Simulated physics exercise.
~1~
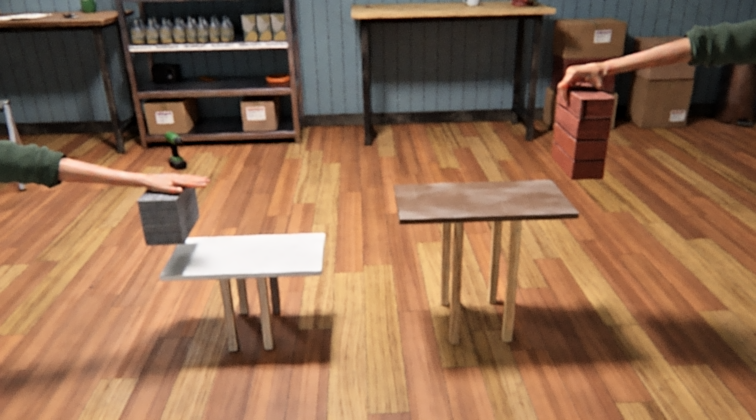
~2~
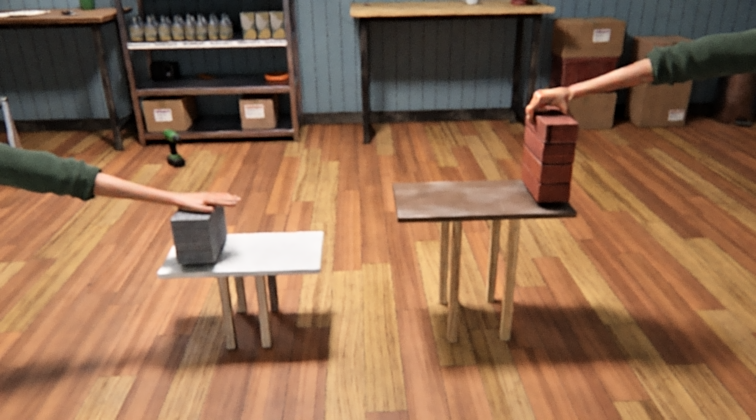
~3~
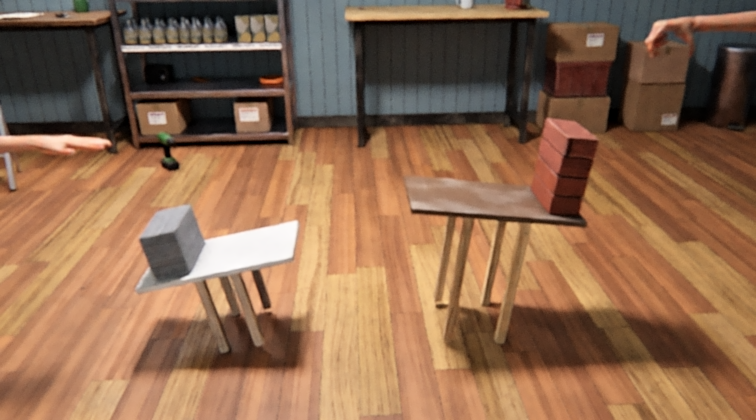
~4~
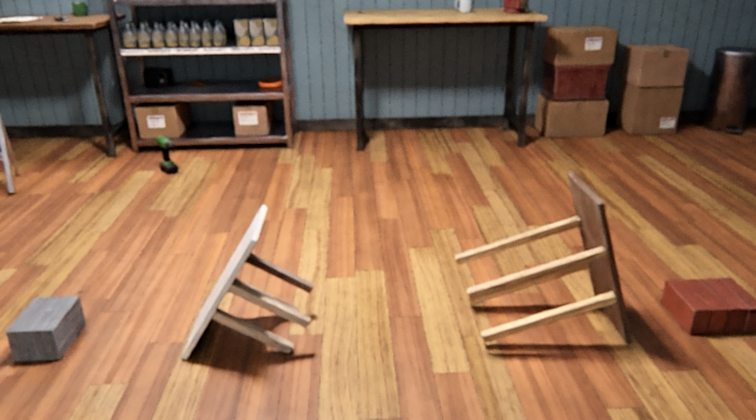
A grey block and a stack of red bricks are lowered by two hands in a wood-floored workshop, seen from the front by a slightly swaying camera, with shelves and cardboard boxes along the blue back wall. The left hand sets the block near the left edge of a small white table, while the right hand places the bricks near the right edge of a taller brown table. Both hands let go and draw back, and the tables begin tilting outward. Finally, both tables are tipped over, with the block and bricks lying on the floor at the outer sides.
